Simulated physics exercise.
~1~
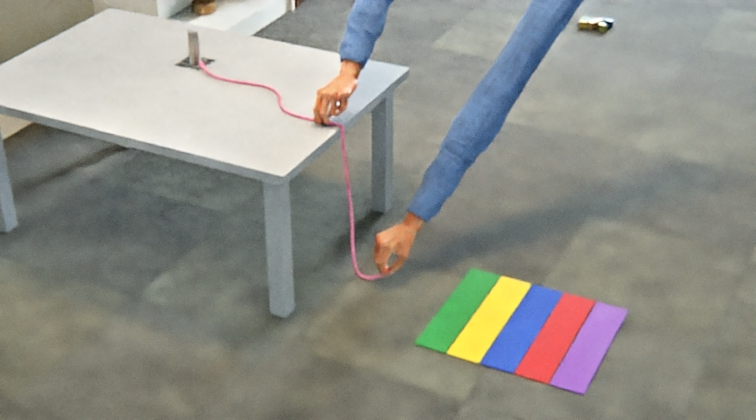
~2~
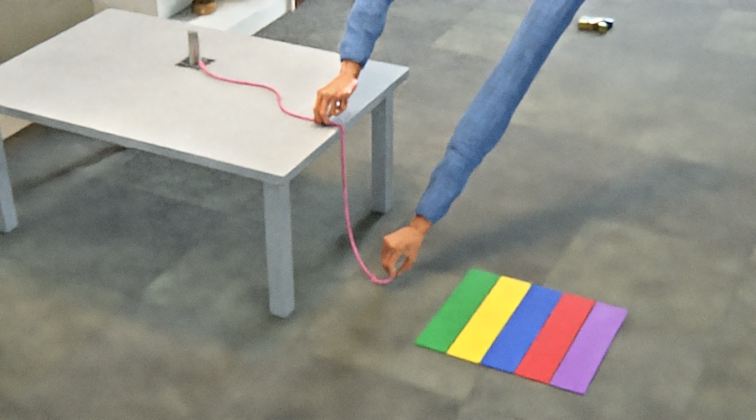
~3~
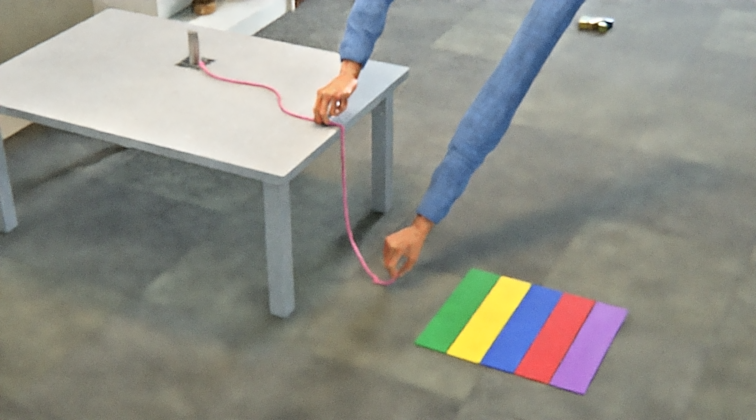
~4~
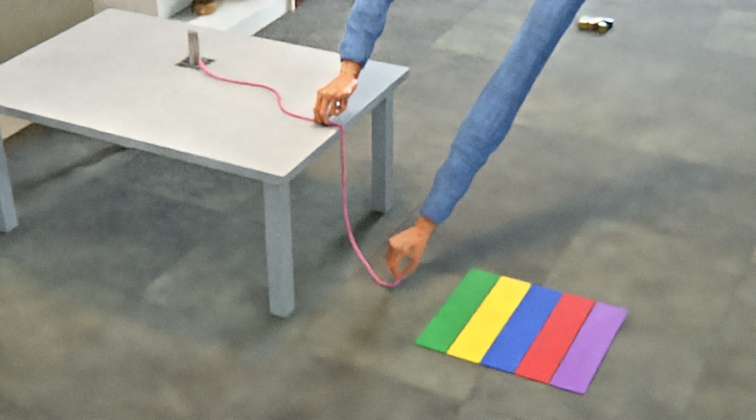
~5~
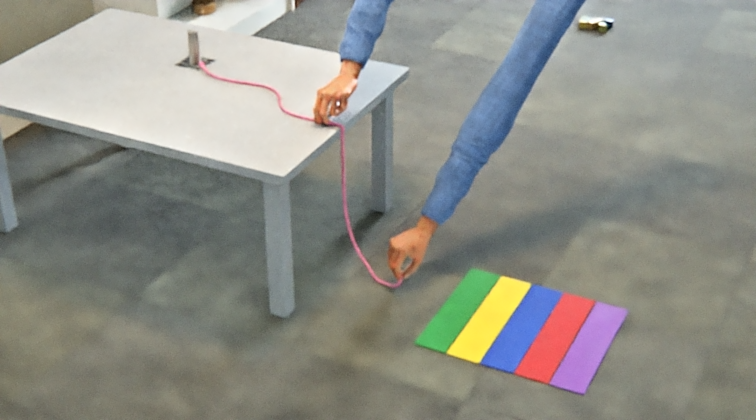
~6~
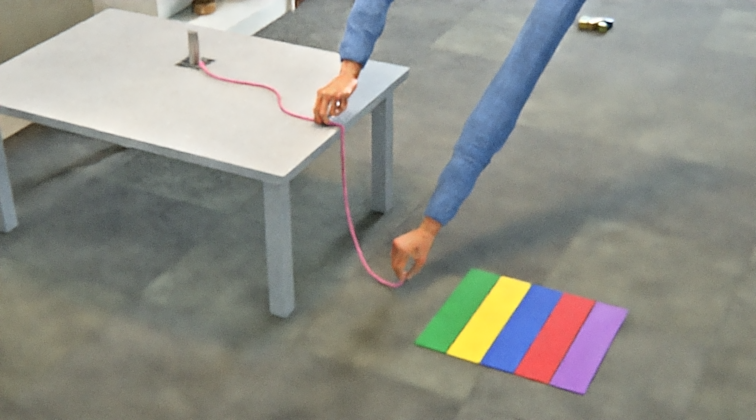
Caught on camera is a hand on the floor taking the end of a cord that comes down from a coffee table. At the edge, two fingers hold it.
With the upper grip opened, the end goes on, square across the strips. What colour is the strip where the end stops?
It is yellow.
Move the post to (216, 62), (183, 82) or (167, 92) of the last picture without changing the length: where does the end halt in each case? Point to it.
First close to (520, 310), next close to (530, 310), last close to (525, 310).
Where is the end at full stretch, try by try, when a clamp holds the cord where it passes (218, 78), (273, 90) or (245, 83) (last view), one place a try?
That would be (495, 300) for the first, (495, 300) for the second and (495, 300) for the third.
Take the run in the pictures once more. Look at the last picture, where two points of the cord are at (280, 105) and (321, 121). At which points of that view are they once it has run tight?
You'll find the first mark at (305, 101) and the second mark at (349, 119).
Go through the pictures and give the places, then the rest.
End (387, 272); green (440, 333); yellow (473, 343); blue (506, 353); red (540, 363); purple (575, 373), in the first frame.
End (395, 275); cord through (210, 74) (268, 88) (290, 114) (342, 137) (345, 197) (360, 260), in the second frame.
End (397, 275), in the third frame.
End (400, 276); cord through (210, 74) (268, 88) (290, 114) (342, 137) (344, 197) (363, 259), in the fourth frame.
End (402, 276), in the fifth frame.
End (405, 277); cord through (210, 74) (268, 88) (290, 114) (342, 137) (345, 198) (363, 260), in the sixth frame.
Soon after, end near (453, 291); over green.
Then, end near (483, 299); over yellow.
At full stretch, end near (500, 304); over yellow. It halts on the yellow strip.
